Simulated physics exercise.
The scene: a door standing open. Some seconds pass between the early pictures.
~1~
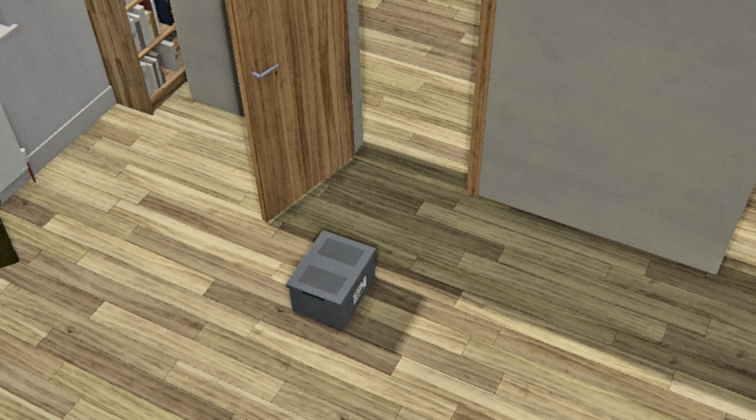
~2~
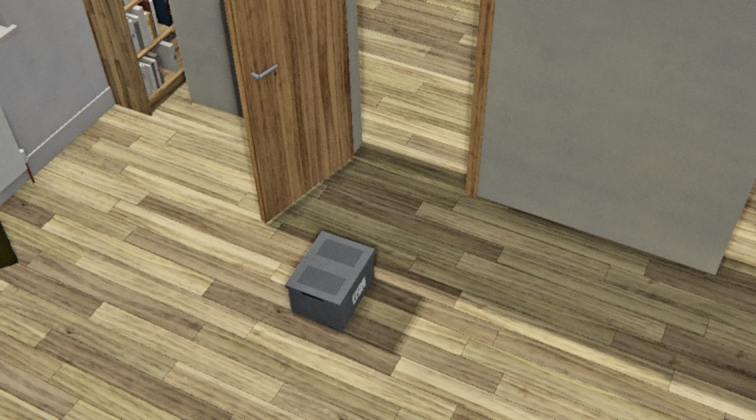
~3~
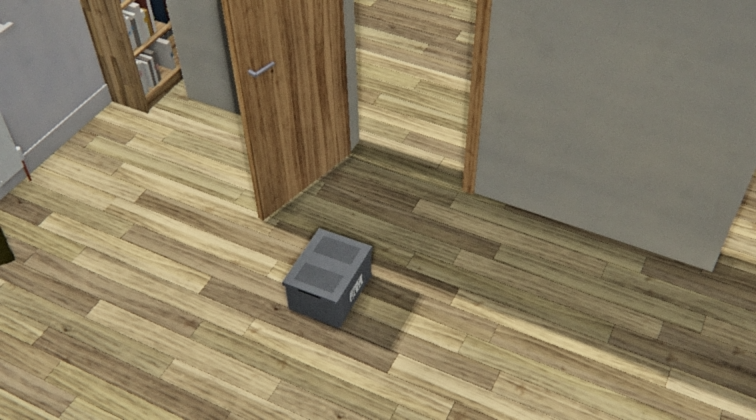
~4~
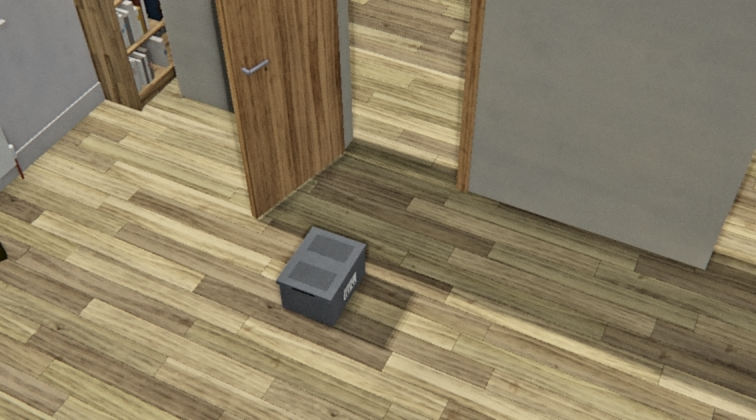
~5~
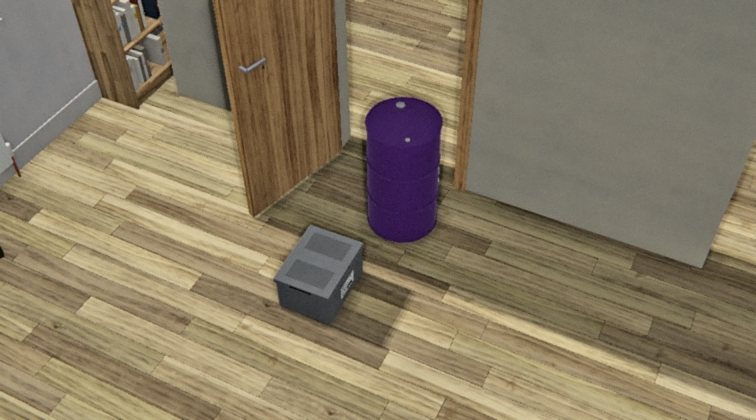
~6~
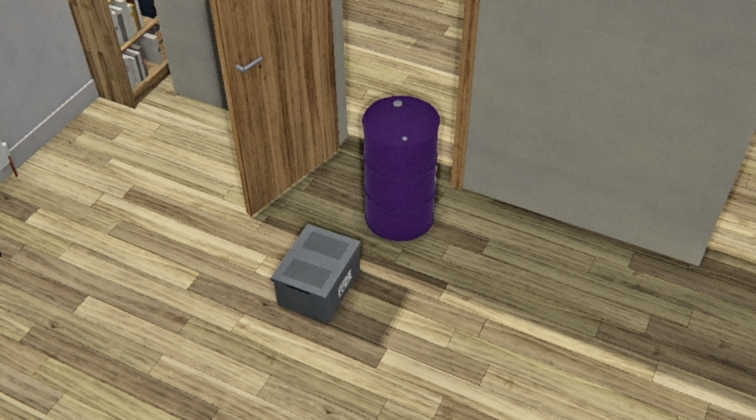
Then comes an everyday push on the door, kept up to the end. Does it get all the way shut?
Outcome: The door jams.
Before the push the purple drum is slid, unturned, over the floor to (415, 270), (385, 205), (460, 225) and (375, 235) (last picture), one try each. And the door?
First, it closes; second, it stops short; third, it reaches the frame; fourth, it is blocked.
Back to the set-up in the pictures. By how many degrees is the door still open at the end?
About 50°.
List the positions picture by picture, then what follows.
The first picture shows door wide open and still; grey tote (333, 280).
The second picture shows door wide open and still; grey tote (332, 281).
The third picture shows door wide open and still; grey tote (329, 278).
The fourth picture shows door wide open and still; grey tote (323, 277).
The fifth picture shows door wide open and still; grey tote (320, 275).
The sixth picture shows door wide open and still; purple drum (400, 170); grey tote (318, 274).
Then, 0.60 s past the last view, door 91° open.
Then, 1.00 s past the last view, door 75° open.
Then, 1.50 s past the last view, door 54° open.
Finally, door 49° open; both still in place. Final places as the last picture's camera would see them, purple drum near (401, 170).
